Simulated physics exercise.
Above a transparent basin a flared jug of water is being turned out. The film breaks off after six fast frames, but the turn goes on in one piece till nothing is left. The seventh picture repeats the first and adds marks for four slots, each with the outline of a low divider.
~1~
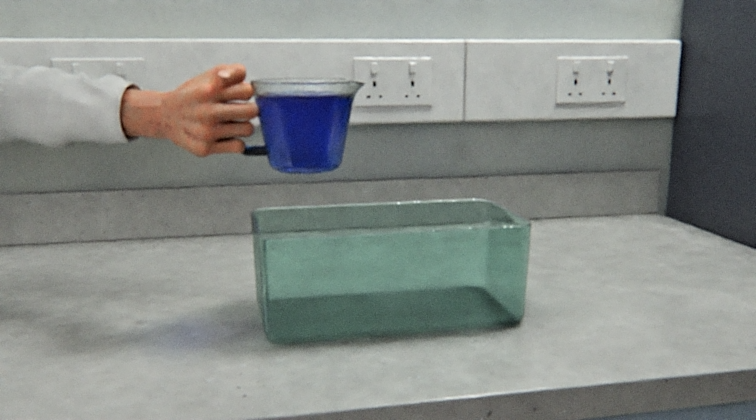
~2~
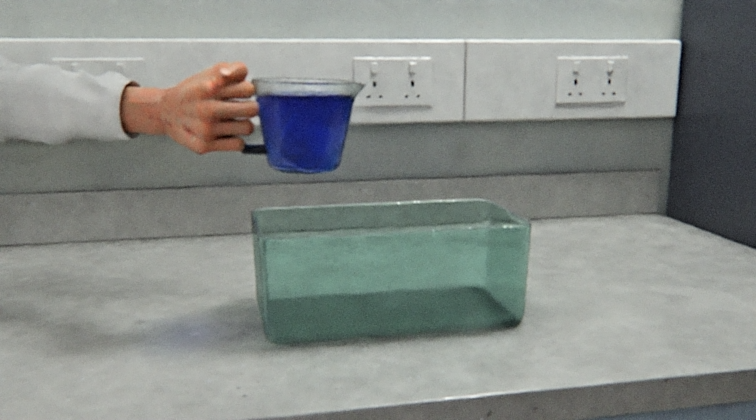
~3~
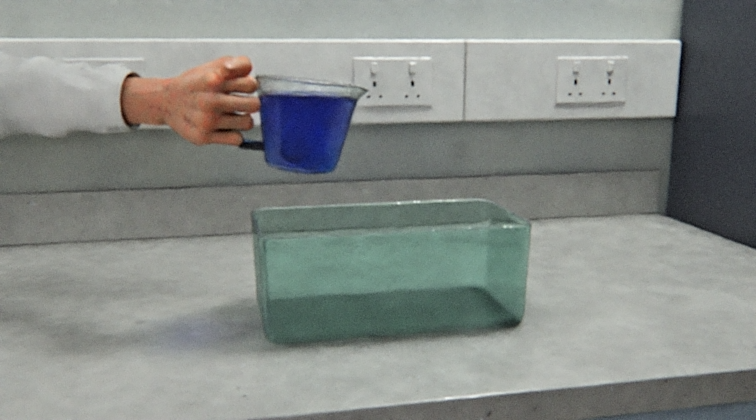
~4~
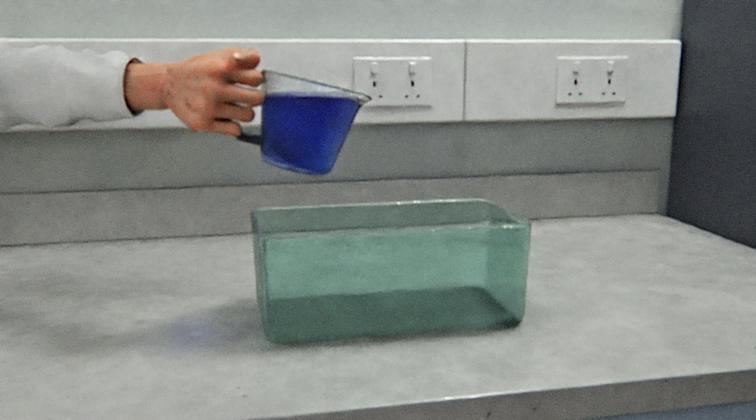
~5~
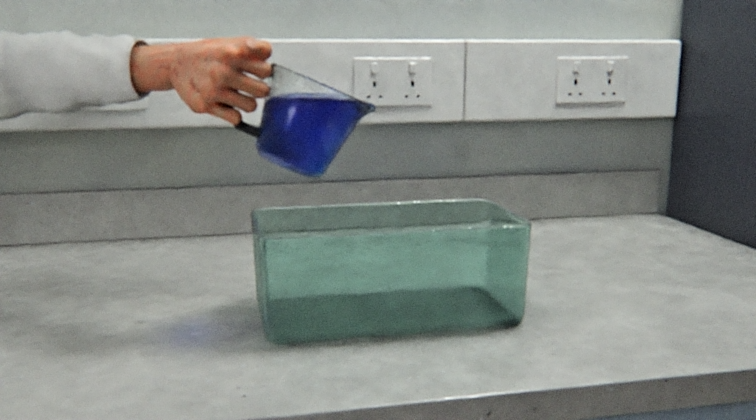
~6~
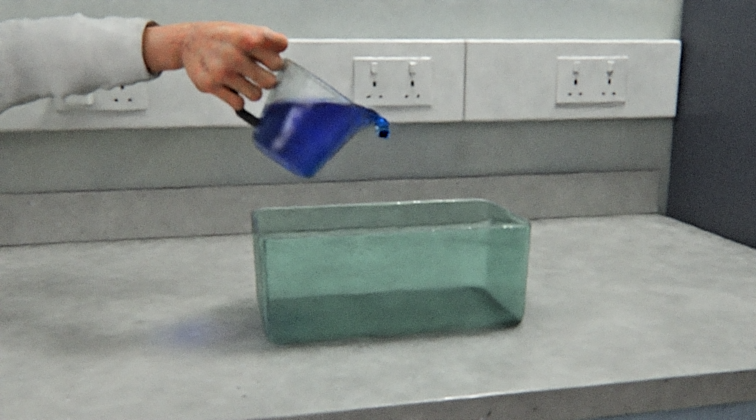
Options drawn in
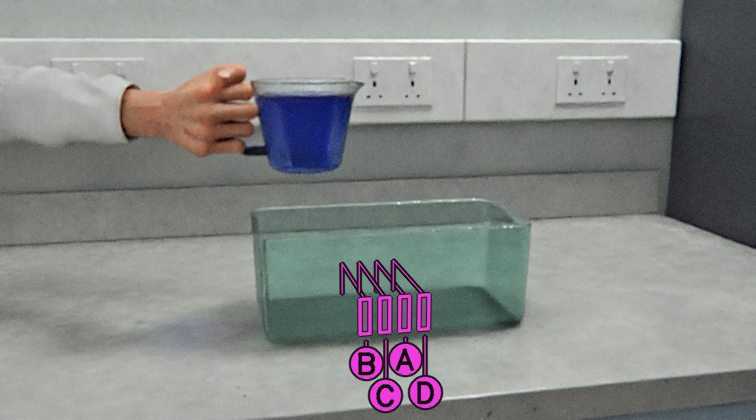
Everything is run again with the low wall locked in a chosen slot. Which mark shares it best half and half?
Go for D.
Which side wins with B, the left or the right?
The right side.
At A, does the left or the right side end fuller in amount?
The right one.
On the marked copy, A at (405, 337); B at (366, 341); C at (385, 339); D at (424, 336).
With A, about 21 % ends left of the wall and 79 % right of it.
With B, about 3 % ends left of the wall and 97 % right of it.
With C, about 5 % ends left of the wall and 94 % right of it.
With D, about 48 % ends left of the wall and 51 % right of it.
